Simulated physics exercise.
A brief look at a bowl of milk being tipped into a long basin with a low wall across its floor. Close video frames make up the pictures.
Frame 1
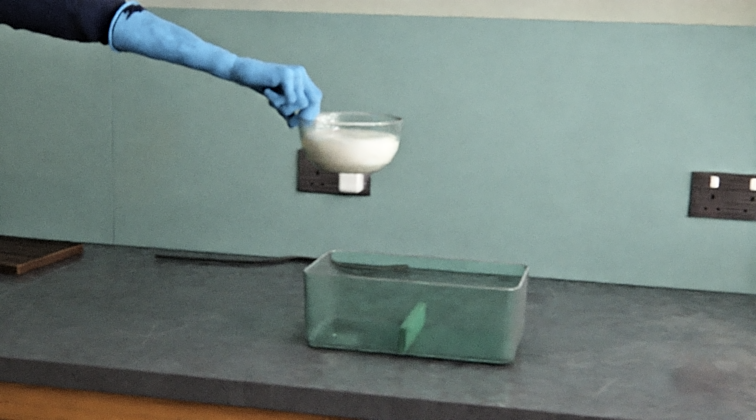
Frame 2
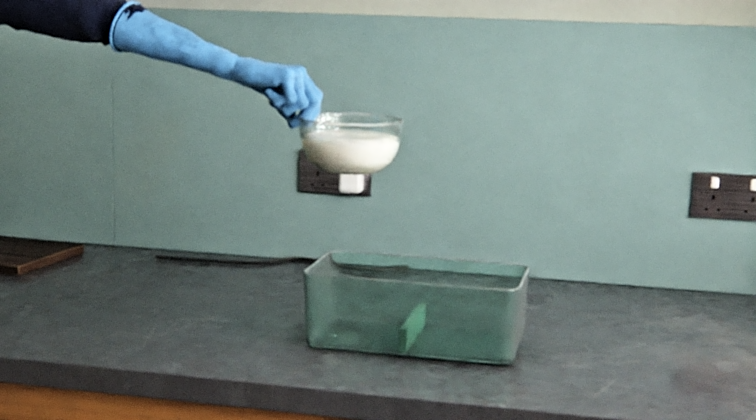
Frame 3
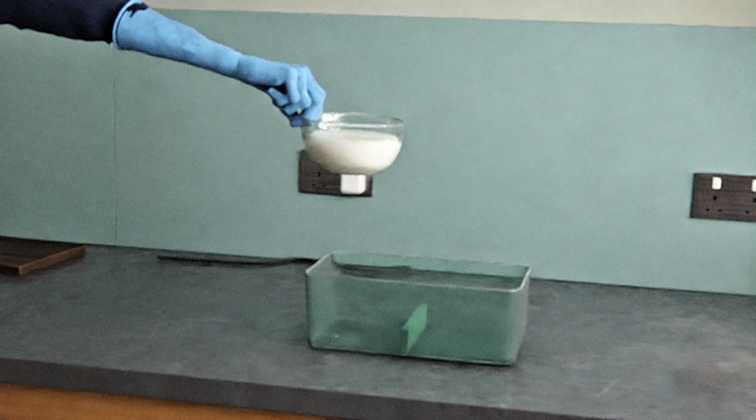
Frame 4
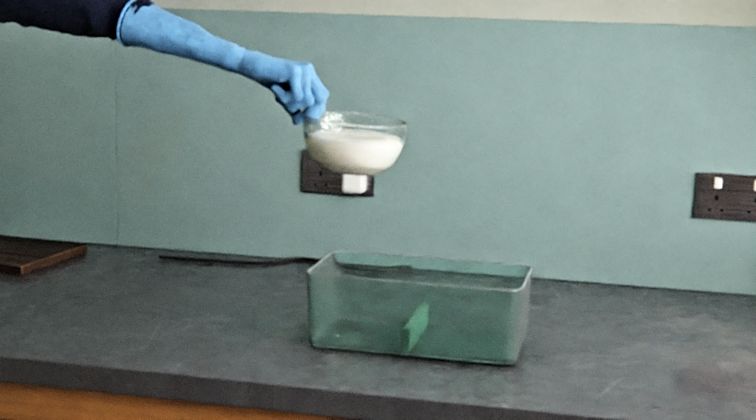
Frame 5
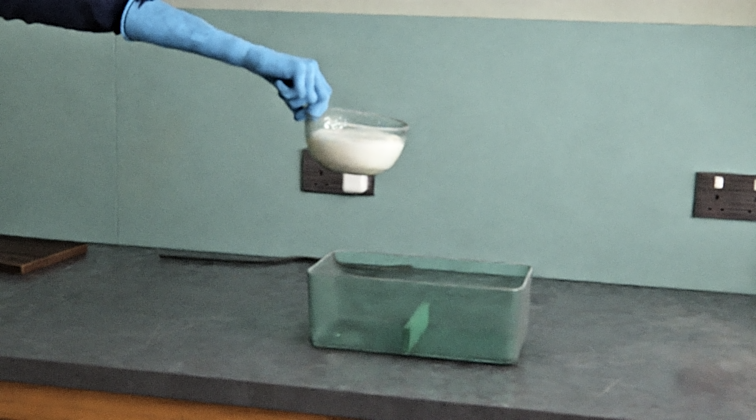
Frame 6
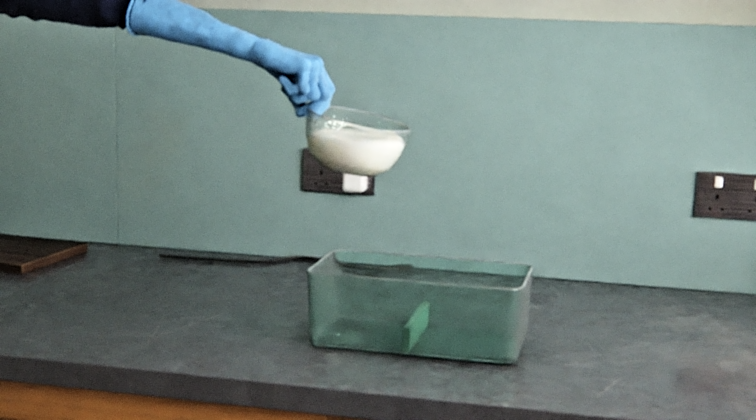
A blue-gloved hand holds a glass bowl of milk above a basin, tilting it slightly right.
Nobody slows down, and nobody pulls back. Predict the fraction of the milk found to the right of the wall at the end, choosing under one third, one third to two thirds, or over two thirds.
Surpasses two thirds.
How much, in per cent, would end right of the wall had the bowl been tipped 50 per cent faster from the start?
Around 80 percent.
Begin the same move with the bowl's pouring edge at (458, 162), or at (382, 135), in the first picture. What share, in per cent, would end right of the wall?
You'd see around 90 per cent, and then around 60 per cent.
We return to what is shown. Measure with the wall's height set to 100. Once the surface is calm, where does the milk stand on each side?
Once it is still, the left part shows 10 per cent and the right part 60.
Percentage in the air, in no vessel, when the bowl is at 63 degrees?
Estimated: 35 per cent or thereabouts.
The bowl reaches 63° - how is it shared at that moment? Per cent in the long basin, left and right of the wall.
Left side around 0 per cent; right side around 5 per cent.
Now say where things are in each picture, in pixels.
It leans 0°; its right rim is at (400, 122); the milk meets the walls at (305, 133) and (397, 138); the long basin's rim runs from (317, 262) to (523, 278); the wall's top is at (413, 316), in the first frame.
It leans 0°; its right rim is at (401, 123); the milk meets the walls at (306, 133) and (398, 138), in the second frame.
It leans 2°; its right rim is at (403, 125); the milk meets the walls at (307, 133) and (400, 140), in the third frame.
It leans 4°; its right rim is at (405, 127); the milk meets the walls at (309, 133) and (402, 140), in the fourth frame.
It leans 7°; its right rim is at (407, 129); the milk meets the walls at (311, 132) and (403, 139), in the fifth frame.
It leans 11°; its right rim is at (408, 132); the milk meets the walls at (311, 132) and (404, 140), in the sixth frame.
A moment on, the bowl is tipped part way and 62 per cent is still to pour, 1 is left of the wall and 3 right of it.
Next, the bowl is tipped on its side and 9 per cent is still to pour, 5 is left of the wall and 68 right of it.
Then the bowl is tipped right over and 0 per cent is still to pour, 17 is left of the wall and 81 right of it.
Later the bowl is tipped right over and 0 per cent is still to pour, 18 is left of the wall and 81 right of it.
In the end 18 per cent lies left of the wall, 81 right of it and 2 outside.
